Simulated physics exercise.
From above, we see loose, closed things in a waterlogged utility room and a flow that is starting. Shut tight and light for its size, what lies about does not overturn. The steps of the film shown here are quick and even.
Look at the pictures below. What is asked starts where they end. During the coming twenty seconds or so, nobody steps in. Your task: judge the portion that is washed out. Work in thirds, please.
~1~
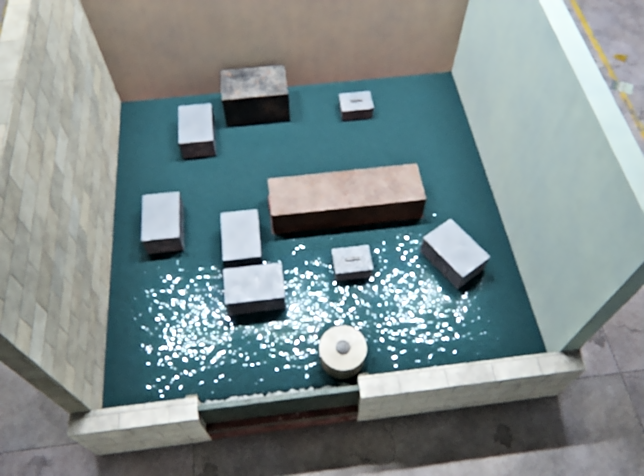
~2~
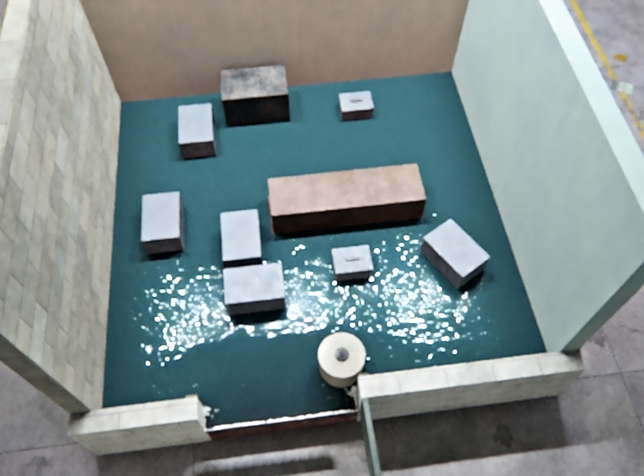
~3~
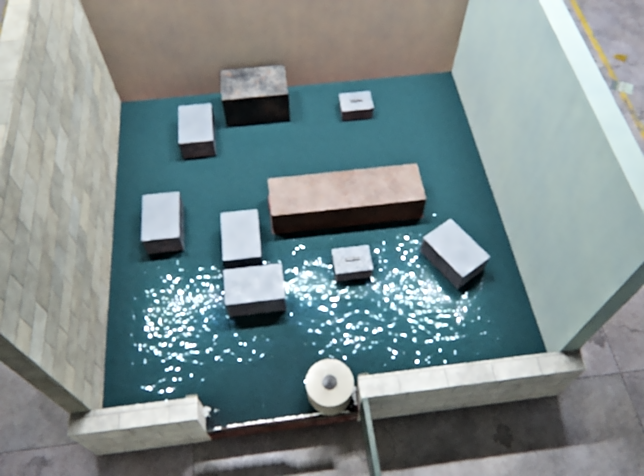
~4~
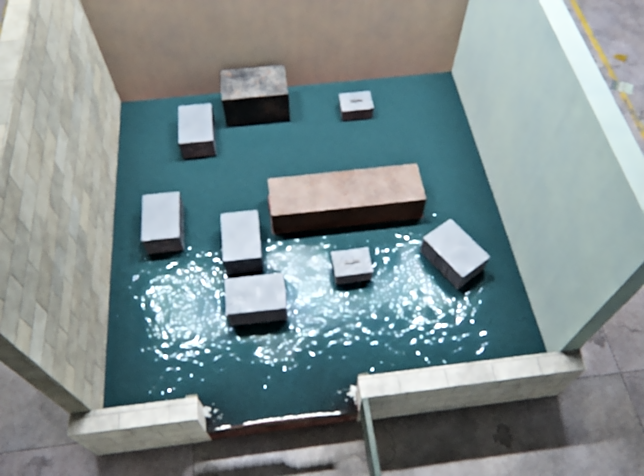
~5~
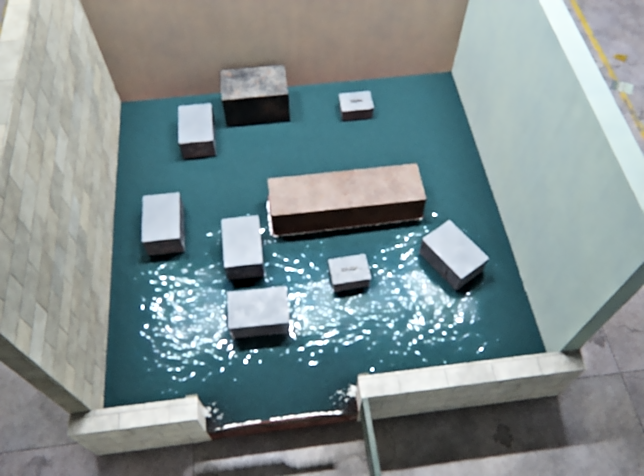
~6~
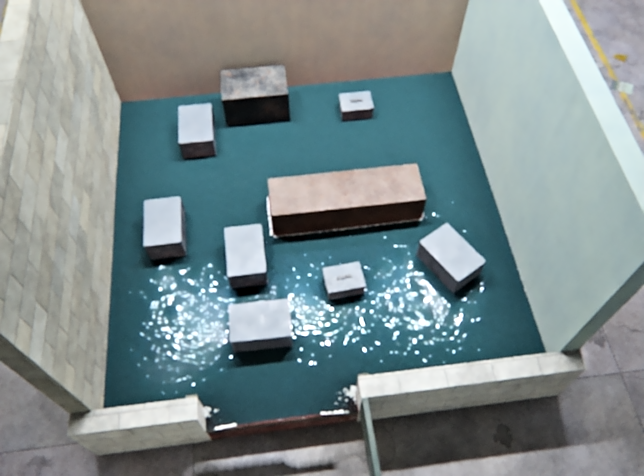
Two thirds plus.
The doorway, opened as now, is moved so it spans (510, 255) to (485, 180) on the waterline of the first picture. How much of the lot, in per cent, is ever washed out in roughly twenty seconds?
About 60 percent, I'd say.
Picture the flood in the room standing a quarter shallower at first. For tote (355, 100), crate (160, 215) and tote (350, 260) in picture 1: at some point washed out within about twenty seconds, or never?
In order, held back, flushed away and flushed away.
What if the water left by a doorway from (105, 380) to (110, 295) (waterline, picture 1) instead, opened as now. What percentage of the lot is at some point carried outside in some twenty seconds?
Roughly 80 %.
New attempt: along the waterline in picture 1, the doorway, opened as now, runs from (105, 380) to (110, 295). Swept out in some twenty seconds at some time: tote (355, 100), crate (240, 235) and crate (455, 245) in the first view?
Result, in listed order: Retained / exited / retained.
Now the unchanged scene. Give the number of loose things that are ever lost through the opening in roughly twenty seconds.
Count: 6.
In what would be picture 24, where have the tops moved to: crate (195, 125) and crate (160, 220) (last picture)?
My guess is close to (174, 184), then close to (238, 387).
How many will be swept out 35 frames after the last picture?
6.
A moment on, 2 of 8 are out; 6 afloat.
Next, 4 of 8 are out; 4 afloat.
Later, 6 of 8 are out; 2 afloat.
In the end, 6 of 8 are out; 2 afloat.
